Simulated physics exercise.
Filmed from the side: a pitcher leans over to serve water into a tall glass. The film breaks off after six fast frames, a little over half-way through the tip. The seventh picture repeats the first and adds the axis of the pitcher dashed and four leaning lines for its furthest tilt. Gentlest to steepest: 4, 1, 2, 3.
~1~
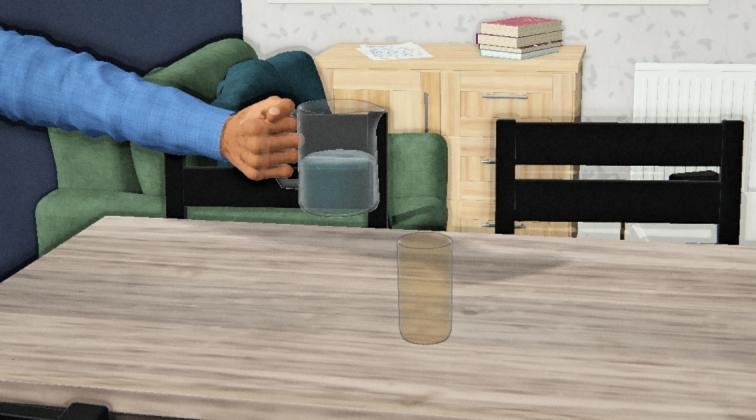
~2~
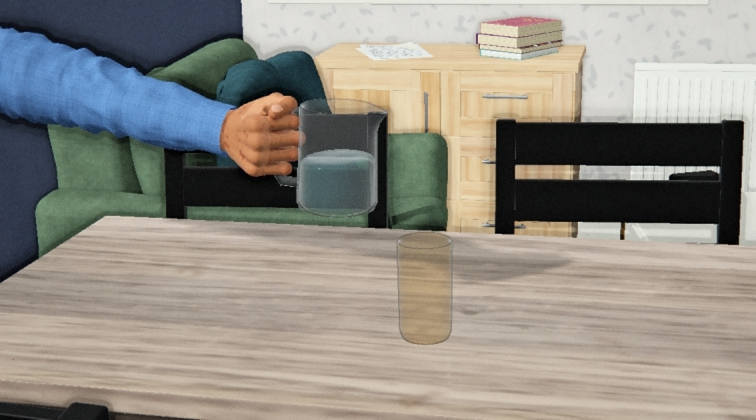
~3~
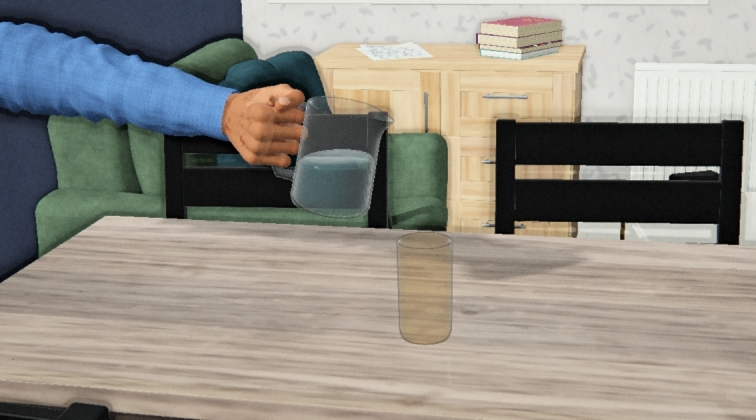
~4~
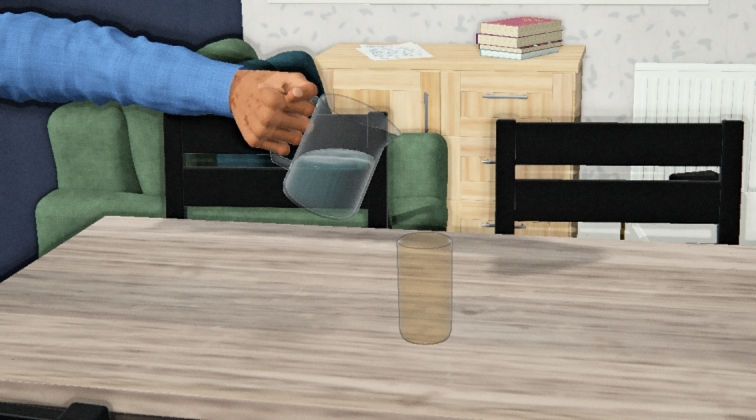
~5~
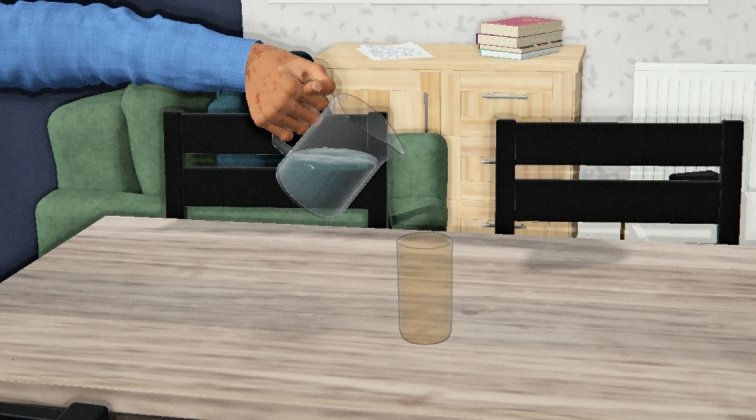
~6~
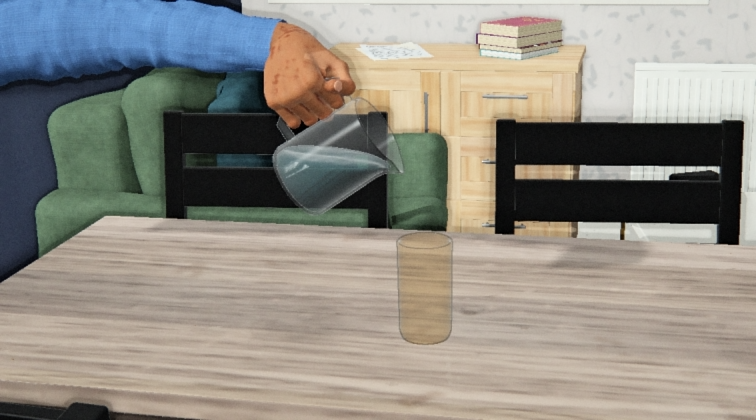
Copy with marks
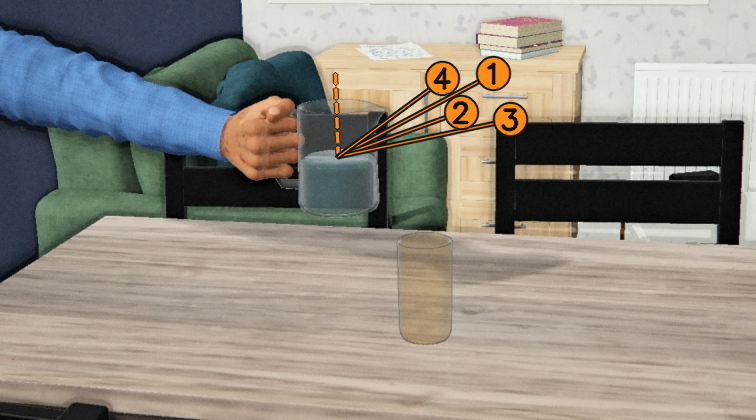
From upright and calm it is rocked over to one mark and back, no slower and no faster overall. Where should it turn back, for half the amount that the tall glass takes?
3 beats the others.
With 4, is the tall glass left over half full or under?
Under.
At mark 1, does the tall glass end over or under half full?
Under half.
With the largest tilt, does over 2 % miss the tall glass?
No.
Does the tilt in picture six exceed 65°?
No, it does not.
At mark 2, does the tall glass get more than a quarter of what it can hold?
Yes, it does.
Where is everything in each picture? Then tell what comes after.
Upright, lip at (384, 110); rim of the tall glass round (425, 240); nothing has left yet.
Tipped about 3°, lip at (386, 113); nothing has left yet.
Tipped about 11°, lip at (392, 121); nothing has left yet.
Tipped about 24°, lip at (400, 134); nothing has left yet.
Tipped about 40°, lip at (404, 152); nothing has left yet.
Tipped about 56°, lip at (403, 172); nothing has left yet.
On the marked copy, 1 at (478, 81); 2 at (445, 117); 3 at (494, 123); 4 at (429, 89).
For mark 1, the tall glass ends with about 13 % of what it can hold.
For mark 2, the tall glass ends with about 30 % of what it can hold.
For mark 3, the tall glass ends with about 50 % of what it can hold.
For mark 4, the tall glass ends with about 2 % of what it can hold.
